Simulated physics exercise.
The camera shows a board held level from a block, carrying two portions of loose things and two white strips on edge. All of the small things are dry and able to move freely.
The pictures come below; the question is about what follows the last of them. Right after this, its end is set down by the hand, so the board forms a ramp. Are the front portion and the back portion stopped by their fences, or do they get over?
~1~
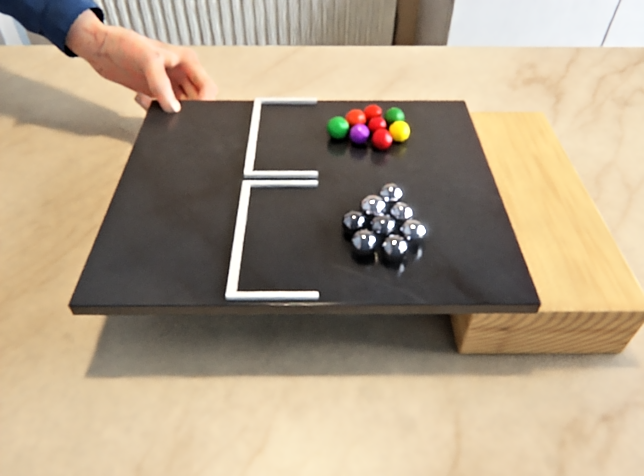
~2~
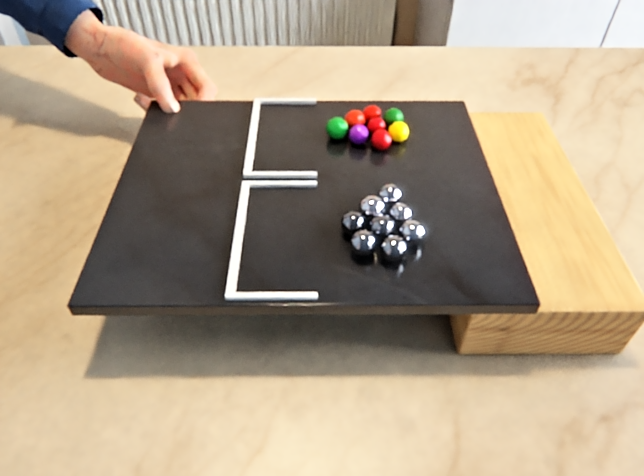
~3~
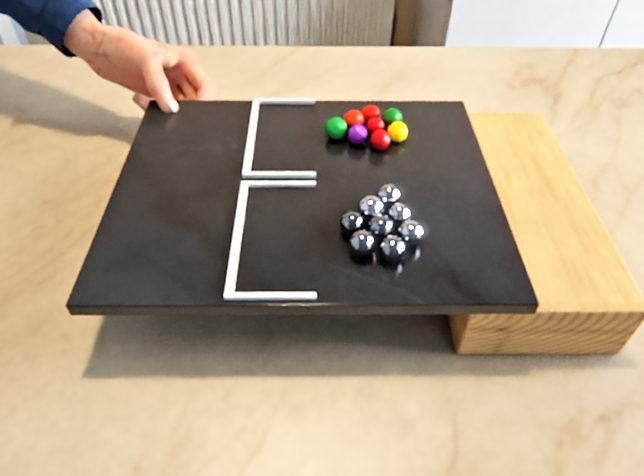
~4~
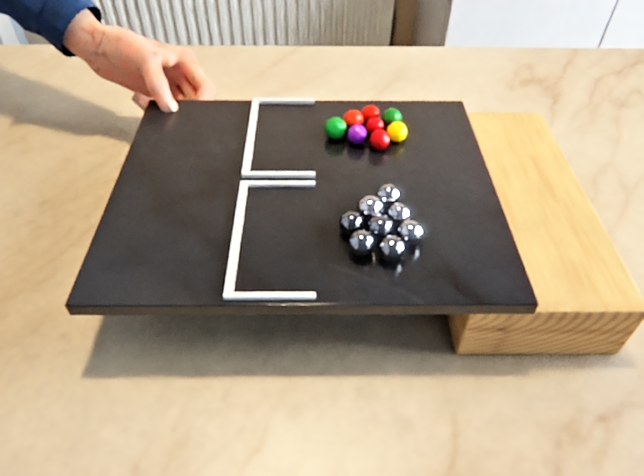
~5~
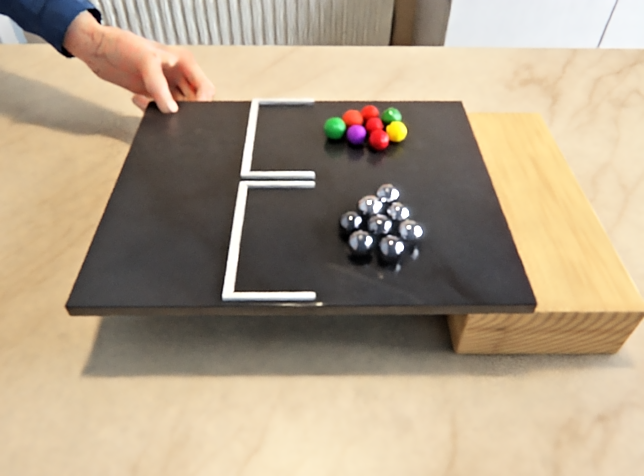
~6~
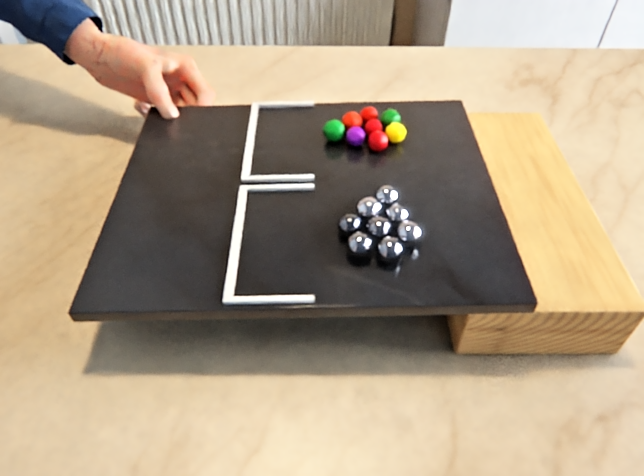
I expect the front portion to end up beyond its barrier; I expect the back portion to end up beyond its barrier.
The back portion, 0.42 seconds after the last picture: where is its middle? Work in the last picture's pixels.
Its centre lies close to (337, 140) in the last picture.
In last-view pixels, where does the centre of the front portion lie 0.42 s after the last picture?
About (338, 239) in the last view.
Then, 0.42 s after the last picture, board sloping at 9°; front portion on its way down; back portion on its way down.
Then, 0.78 s after the last picture, board resting at 12°; front portion most past its bar; back portion about two thirds past its bar.
Then, 1.09 s after the last picture, board resting at 12°; front portion all past its bar; back portion most past its bar.
By the end, board resting at 12°; front portion all past its bar; back portion most past its bar.
